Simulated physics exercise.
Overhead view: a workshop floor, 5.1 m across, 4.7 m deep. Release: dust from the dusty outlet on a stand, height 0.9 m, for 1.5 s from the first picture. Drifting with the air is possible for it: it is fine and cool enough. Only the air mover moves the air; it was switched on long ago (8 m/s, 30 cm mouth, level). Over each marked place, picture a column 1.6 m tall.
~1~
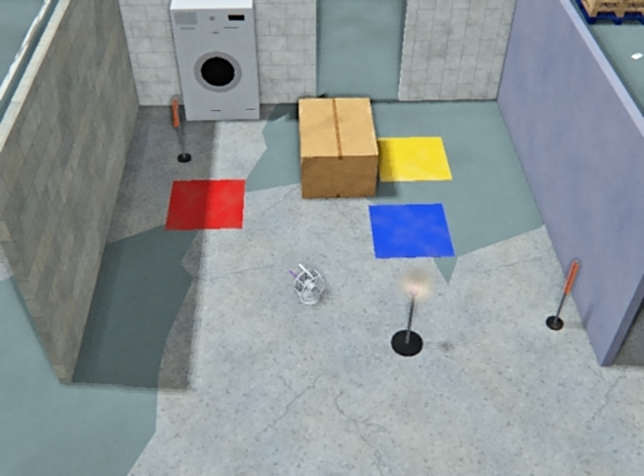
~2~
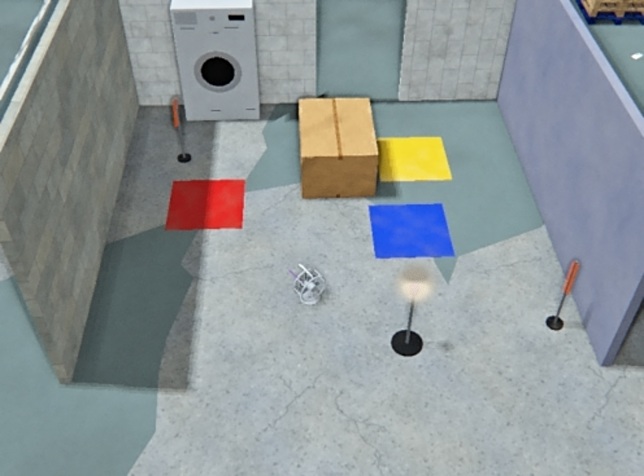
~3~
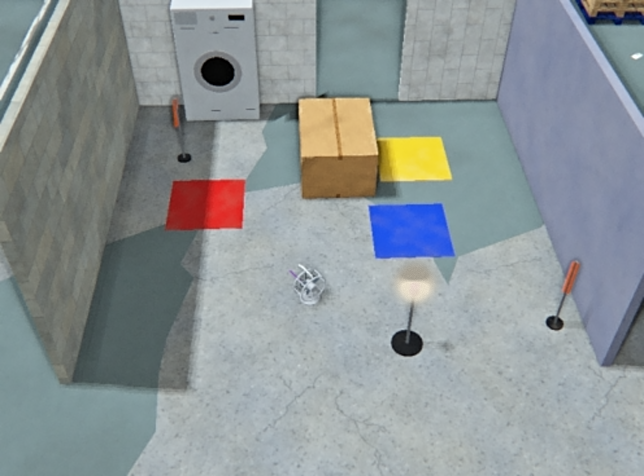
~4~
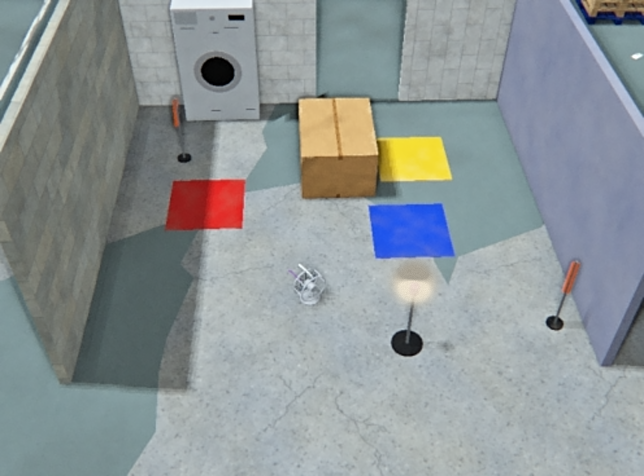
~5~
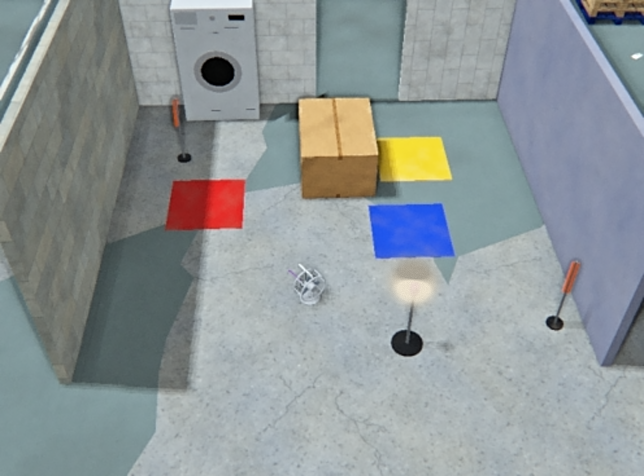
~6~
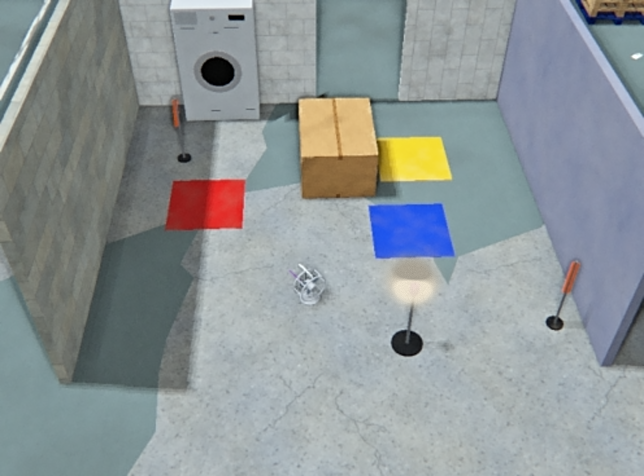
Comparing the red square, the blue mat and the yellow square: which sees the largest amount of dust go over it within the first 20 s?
The most goes over red.
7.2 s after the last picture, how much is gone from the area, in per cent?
Estimate: Around 70 %.
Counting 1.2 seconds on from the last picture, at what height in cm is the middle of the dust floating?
About 80 cm.
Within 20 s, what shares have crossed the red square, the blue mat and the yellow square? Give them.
Roughly 90 per cent red, 0 per cent blue, 0 per cent yellow.
Then, 1.2 s after the last picture, 0 % has passed over the yellow square, 0 % over the blue mat and 0 % over the red square; 0 % has left the area, and the middle of the rest is near (403, 278).
Then, 3.2 s after the last picture, 0 % has passed over the yellow square, 0 % over the blue mat and 4 % over the red square; 0 % has left the area, and the middle of the rest is near (370, 274).
Then, 7.2 s after the last picture, 0 % has passed over the yellow square, 0 % over the blue mat and 95 % over the red square; 68 % has left the area, and the middle of the rest is near (147, 18).
Then, 19.2 s after the last picture, 0 % has passed over the yellow square, 0 % over the blue mat and 95 % over the red square; 94 % has left the area.
